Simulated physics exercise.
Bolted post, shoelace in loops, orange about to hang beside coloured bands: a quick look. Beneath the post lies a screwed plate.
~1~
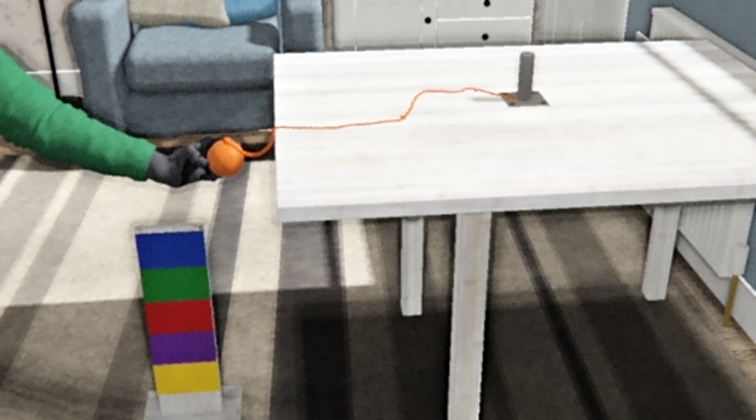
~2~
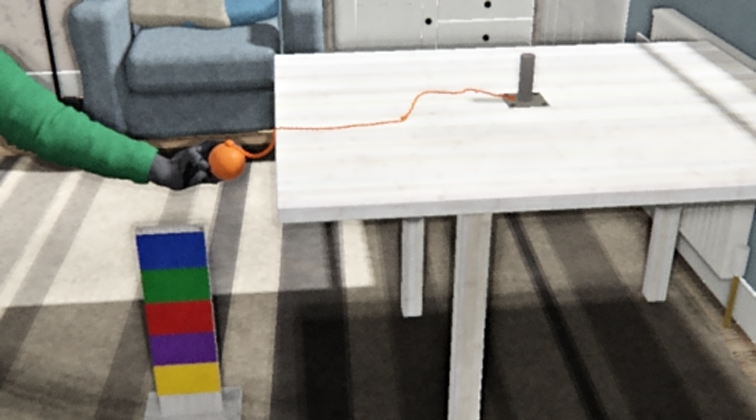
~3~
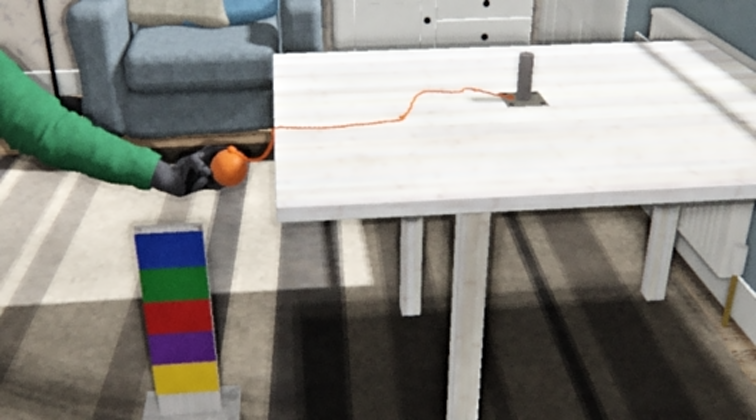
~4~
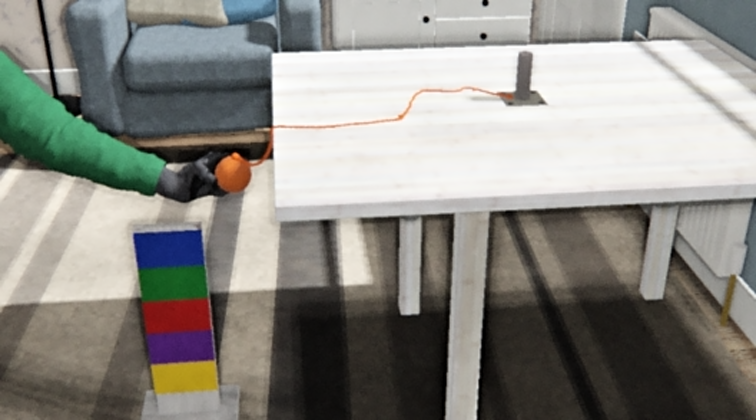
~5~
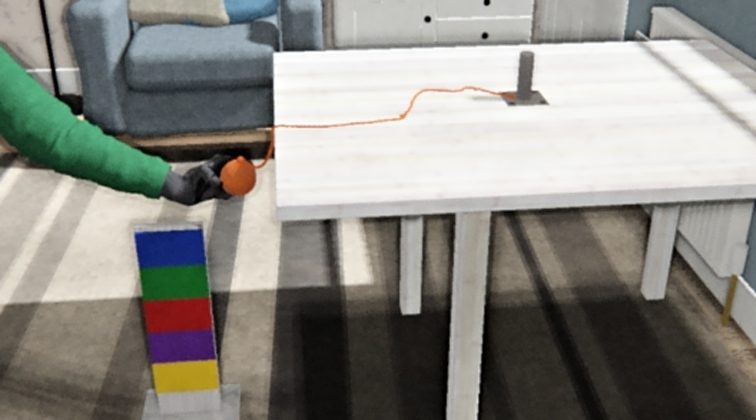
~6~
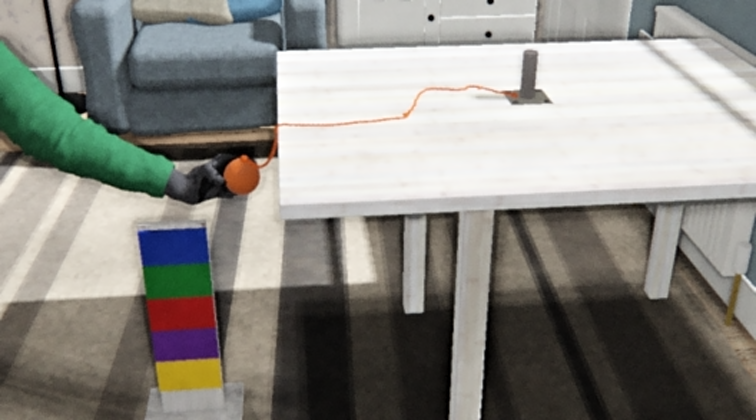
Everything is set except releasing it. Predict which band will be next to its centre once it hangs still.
I would say the green band.
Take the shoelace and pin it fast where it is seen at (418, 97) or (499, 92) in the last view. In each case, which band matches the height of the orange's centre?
Taking the two tries in turn, you'd get blue and then green.
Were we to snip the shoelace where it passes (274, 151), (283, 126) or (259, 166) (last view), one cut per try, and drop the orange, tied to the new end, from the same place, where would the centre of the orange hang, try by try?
Cut 1: About (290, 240). Cut 2: About (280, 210). Cut 3: About (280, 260).
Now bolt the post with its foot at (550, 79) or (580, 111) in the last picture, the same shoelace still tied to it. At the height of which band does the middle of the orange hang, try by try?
Result per try, in order: Blue / blue.
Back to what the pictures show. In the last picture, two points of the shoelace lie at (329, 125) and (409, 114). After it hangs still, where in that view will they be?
Around (277, 150), then around (334, 109).
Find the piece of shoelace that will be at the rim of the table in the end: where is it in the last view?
Position: Approx. (367, 122).
Early on, orange near (262, 266); level with green.
Midway, orange near (309, 257); level with green.
Near the end, orange near (283, 267); level with green.
Finally, orange near (279, 268); level with green. Its middle rests at the green band.
